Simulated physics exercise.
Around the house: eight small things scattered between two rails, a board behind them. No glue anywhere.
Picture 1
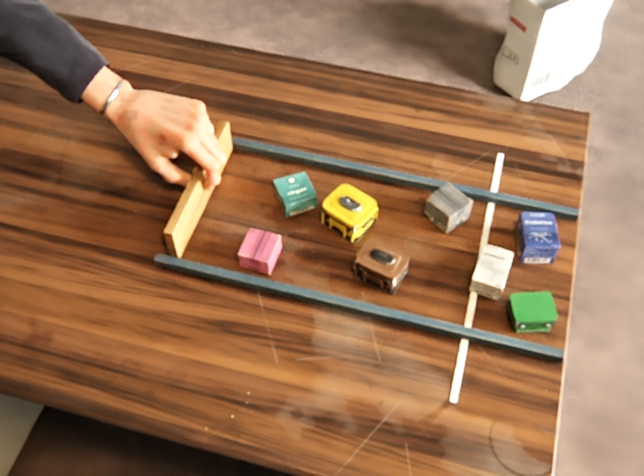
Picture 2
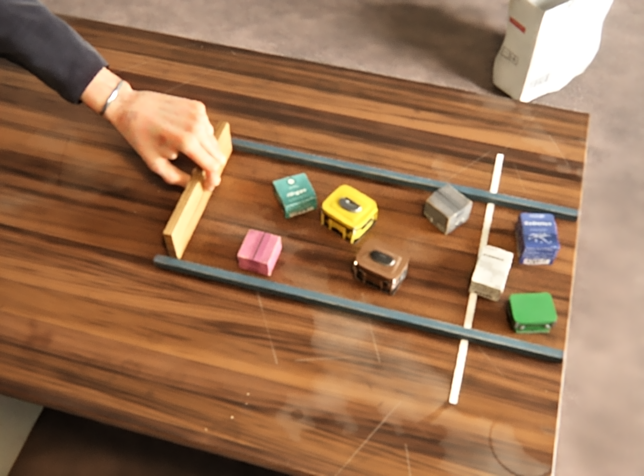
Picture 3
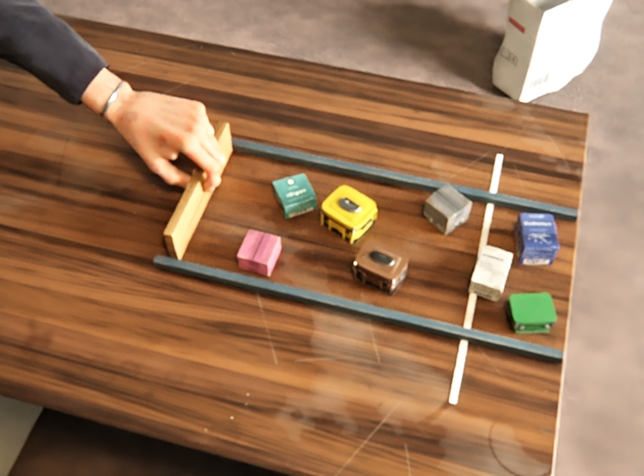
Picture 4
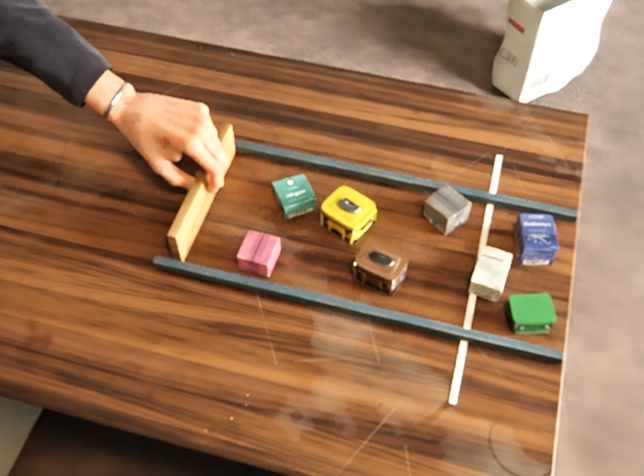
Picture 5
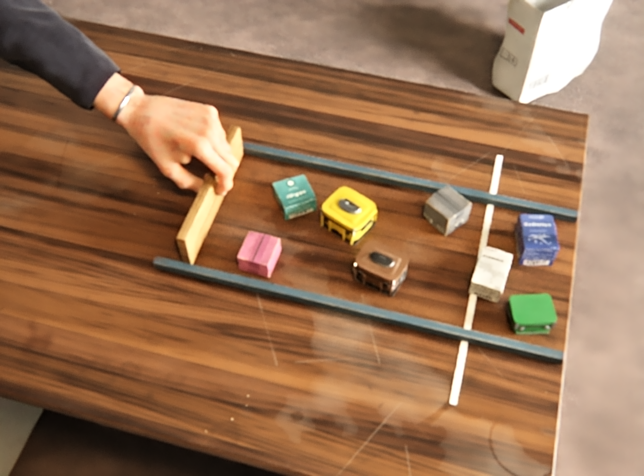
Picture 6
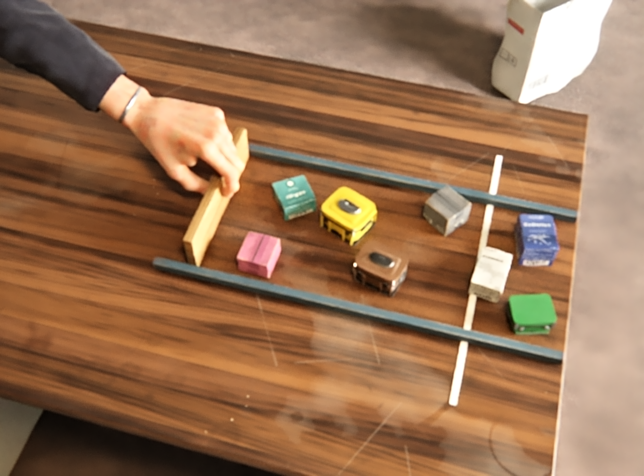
The footage shows a hand holding a wooden board upright behind eight small, colourful boxes and cases scattered between two rails on a wooden table, then sliding it slightly to the right while the objects stay still.
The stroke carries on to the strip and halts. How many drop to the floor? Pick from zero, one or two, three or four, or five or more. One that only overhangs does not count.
The number that fall off is one or two.
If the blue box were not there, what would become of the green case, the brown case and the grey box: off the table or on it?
The green case comes down, the brown case holds on, the grey box is kept.
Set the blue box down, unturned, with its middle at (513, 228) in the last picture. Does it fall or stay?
It survives.
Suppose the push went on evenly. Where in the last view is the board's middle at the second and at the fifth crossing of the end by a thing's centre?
Near (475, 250) and (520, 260).
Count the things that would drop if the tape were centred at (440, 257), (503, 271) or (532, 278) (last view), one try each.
In that order 0, 2 and 5.
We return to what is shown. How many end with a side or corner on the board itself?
The number is 3.
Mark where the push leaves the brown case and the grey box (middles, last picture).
About (532, 307), and the other about (506, 213).
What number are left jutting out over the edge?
The number is 0.
A little later, none off yet; green case at rest near (530, 315); blue box at rest near (536, 240); white box at rest near (490, 274).
When it is over, the number that fall off is one or two; down, white box and green case.
